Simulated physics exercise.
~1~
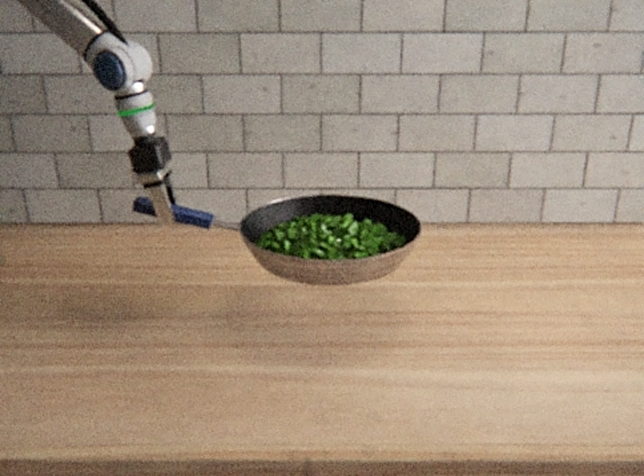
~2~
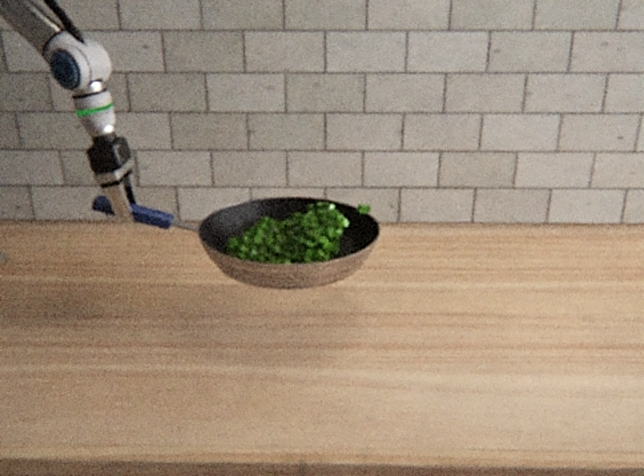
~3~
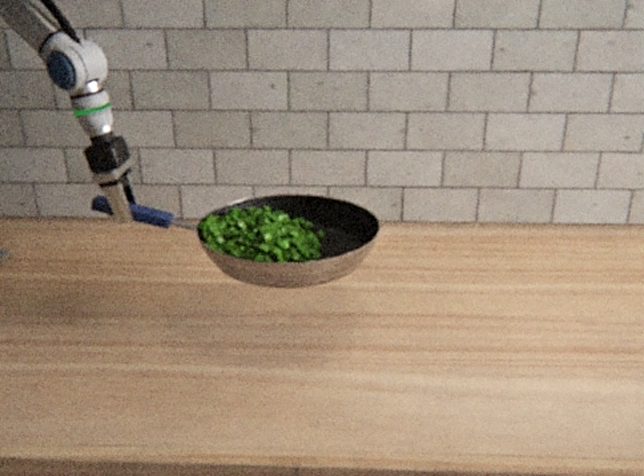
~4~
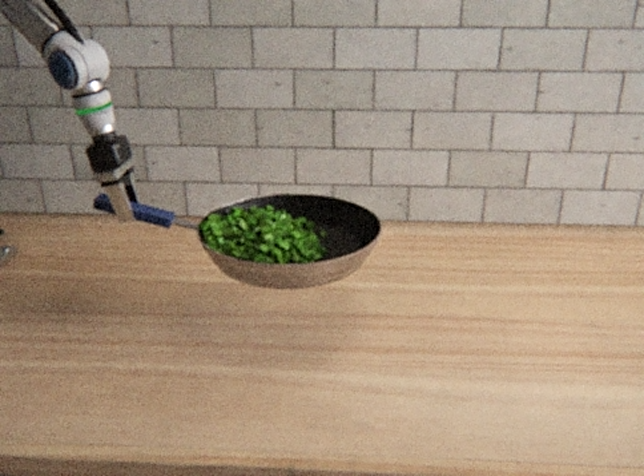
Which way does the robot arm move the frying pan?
The arm moves the frying pan to the left, toward the side where the arm itself is.
